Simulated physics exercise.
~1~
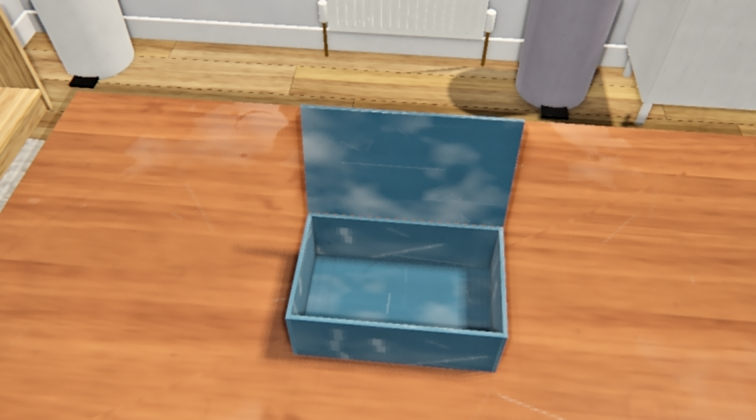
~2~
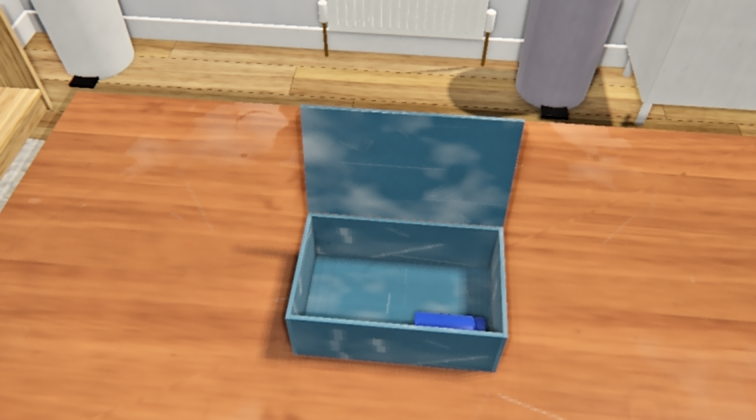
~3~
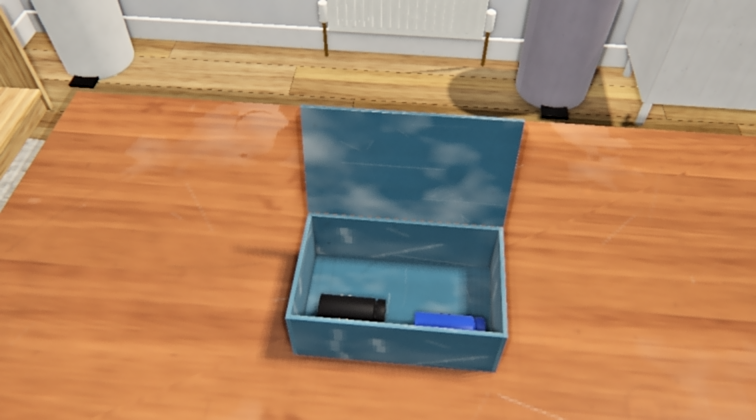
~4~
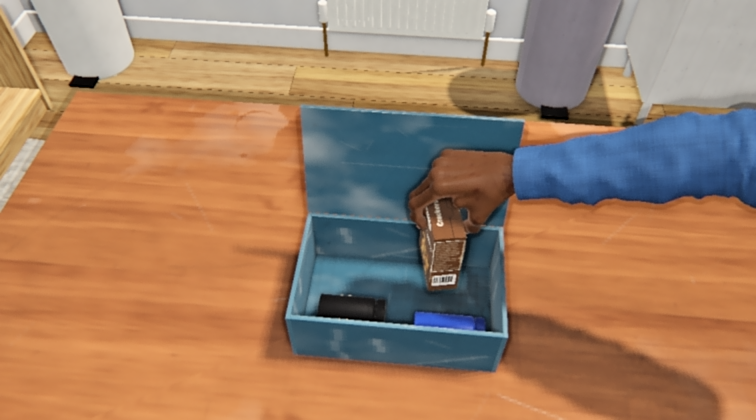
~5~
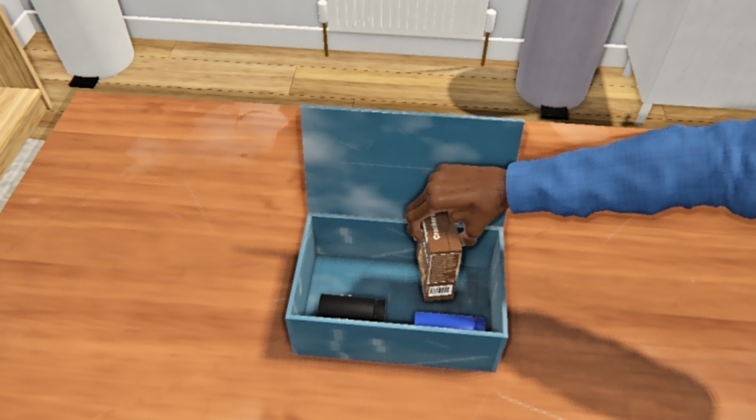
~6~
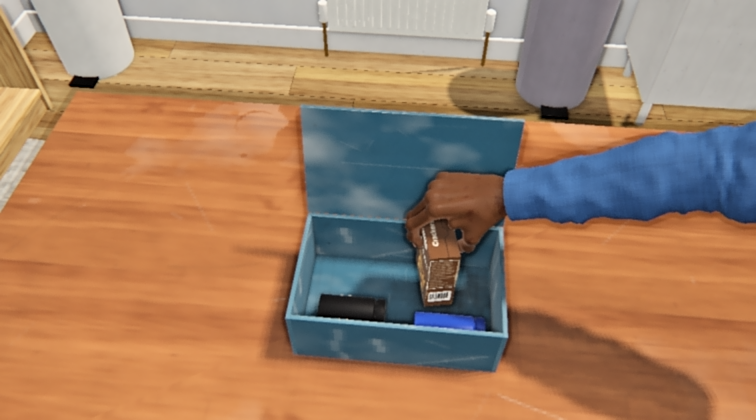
In the video, an open blue case on a wooden table is empty, then holds a blue item and a black cylindrical object, and a hand lowers a brown packet slightly inside it, still gripping the packet.
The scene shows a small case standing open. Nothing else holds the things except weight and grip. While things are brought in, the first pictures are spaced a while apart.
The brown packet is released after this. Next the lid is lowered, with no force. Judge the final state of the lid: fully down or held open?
In the end it is held open.
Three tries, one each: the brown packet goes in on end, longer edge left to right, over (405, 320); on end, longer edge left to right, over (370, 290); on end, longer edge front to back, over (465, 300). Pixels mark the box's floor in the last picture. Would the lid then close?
On the first attempt the lid drops into place, on the second it can't come down, and on the third it can't come down.
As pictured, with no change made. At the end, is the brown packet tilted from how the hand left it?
The brown packet stays as it was set.
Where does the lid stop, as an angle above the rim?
Measured angle - around 45°.
Then, 0.40 s later than the last frame, brown packet moved a little near (430, 274).
Then, 1.30 s later than the last frame, lid 77° above the rim; brown packet moved about its own width near (431, 274).
Then, 1.70 s later than the last frame, lid 53° above the rim; brown packet moved about its own width near (431, 274).
Then, 3.30 s later than the last frame, lid 44° above the rim; brown packet moved about its own width near (431, 275).
When it is over, lid 44° above the rim; moved from the start, brown packet; the other 2 as before. End places, in pixels of the last picture, brown packet near (432, 275).
